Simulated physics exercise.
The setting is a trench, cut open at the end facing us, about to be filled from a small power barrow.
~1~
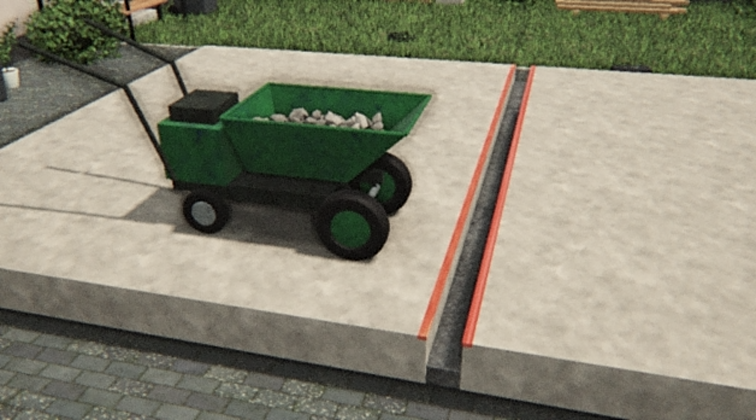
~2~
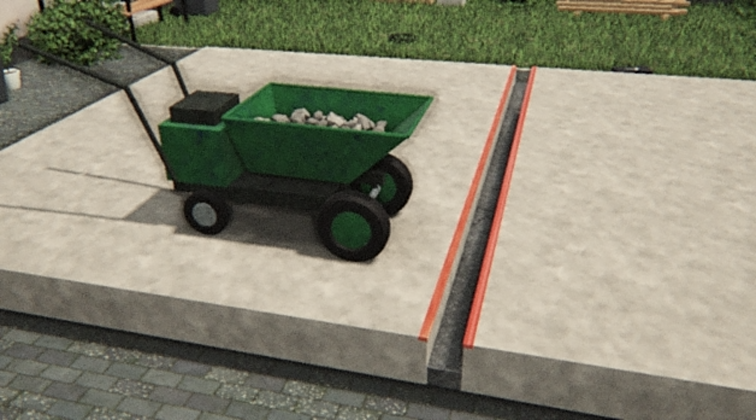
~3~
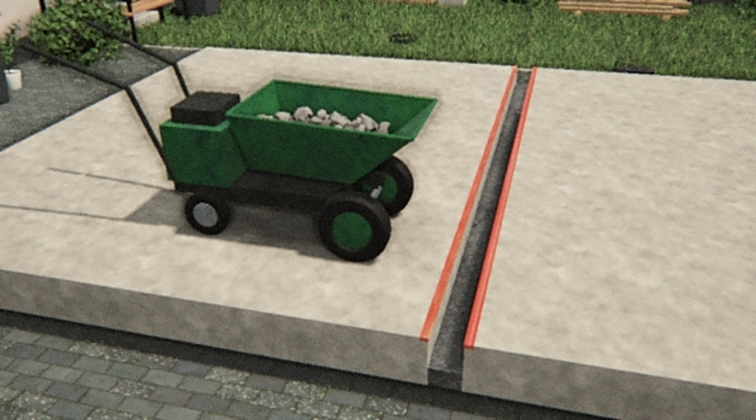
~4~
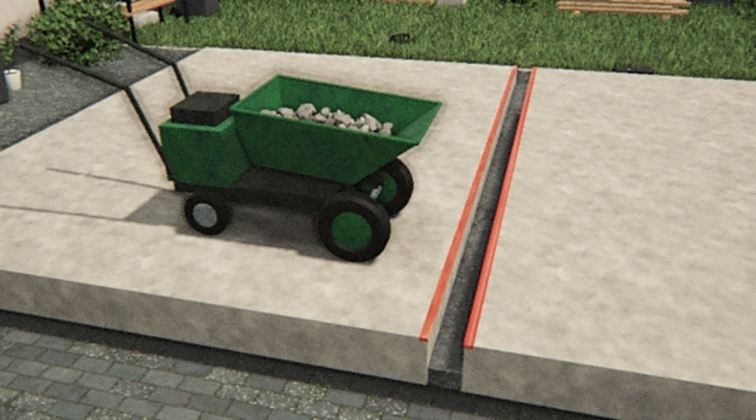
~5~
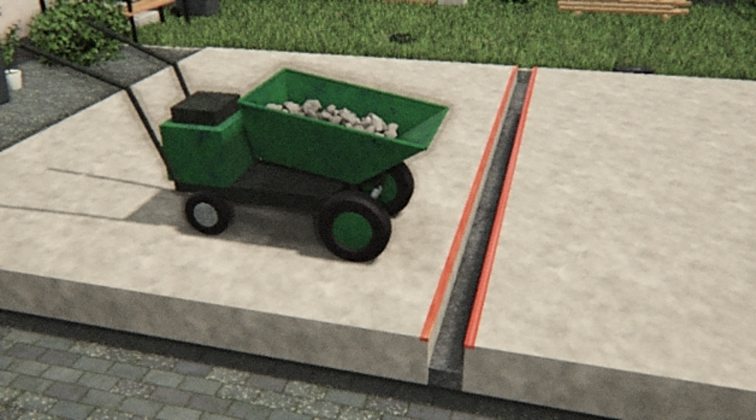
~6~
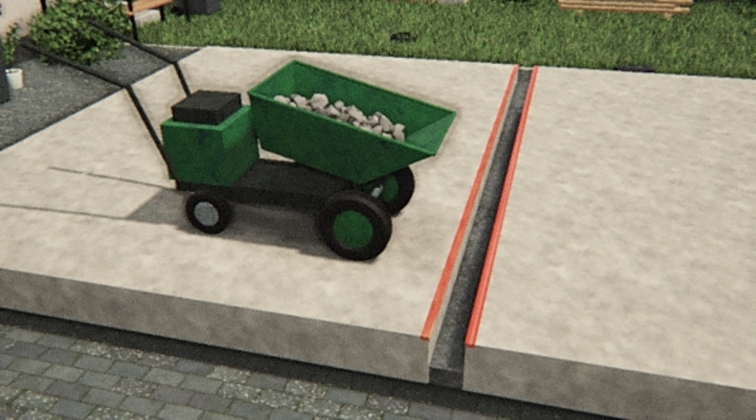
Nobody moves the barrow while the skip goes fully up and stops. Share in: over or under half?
Most of the load does not find the trench.
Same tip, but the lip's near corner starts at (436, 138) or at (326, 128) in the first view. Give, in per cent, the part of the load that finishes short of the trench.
Trial 1 around 0 %, trial 2 around 40 %.
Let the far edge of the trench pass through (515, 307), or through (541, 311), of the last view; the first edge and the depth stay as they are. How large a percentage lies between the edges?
Well, it'd be something like 80 per cent the first time and 100 per cent the second.
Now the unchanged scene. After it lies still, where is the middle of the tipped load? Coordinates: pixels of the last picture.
Once nothing moves, the middle sits near (509, 244).
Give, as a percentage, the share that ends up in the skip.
40 per cent, roughly.
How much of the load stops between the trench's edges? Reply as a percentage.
It comes to about 15 per cent of the load.
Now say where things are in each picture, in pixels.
The first picture shows lip of the skip at (405, 135), level; top of the load at (320, 126), broken stones; first edge of the trench at (436, 295); far edge at (477, 301), the trench under half as wide as the skip, and about as deep as wide.
The second picture shows lip of the skip at (407, 137), level; top of the load at (322, 126).
The third picture shows lip of the skip at (412, 140), tipped barely; top of the load at (315, 131).
The fourth picture shows lip of the skip at (417, 144), tipped barely; top of the load at (304, 131).
The fifth picture shows lip of the skip at (425, 149), tipped a little; top of the load at (309, 123).
The sixth picture shows lip of the skip at (433, 155), tipped a little; top of the load at (306, 119); first edge of the trench at (439, 296); far edge at (480, 302).
Soon, skip tipped steeply; all in the skip.
A while on, skip tipped steeply; most in the skip; a stray few in or heaped over the trench; a small part beyond it.
Towards the end, skip tipped right over; about a third in the skip; a small part in or heaped over the trench; about half beyond it.
Finally, skip tipped right over; about a third in the skip; about a quarter in or heaped over the trench; about half beyond it.
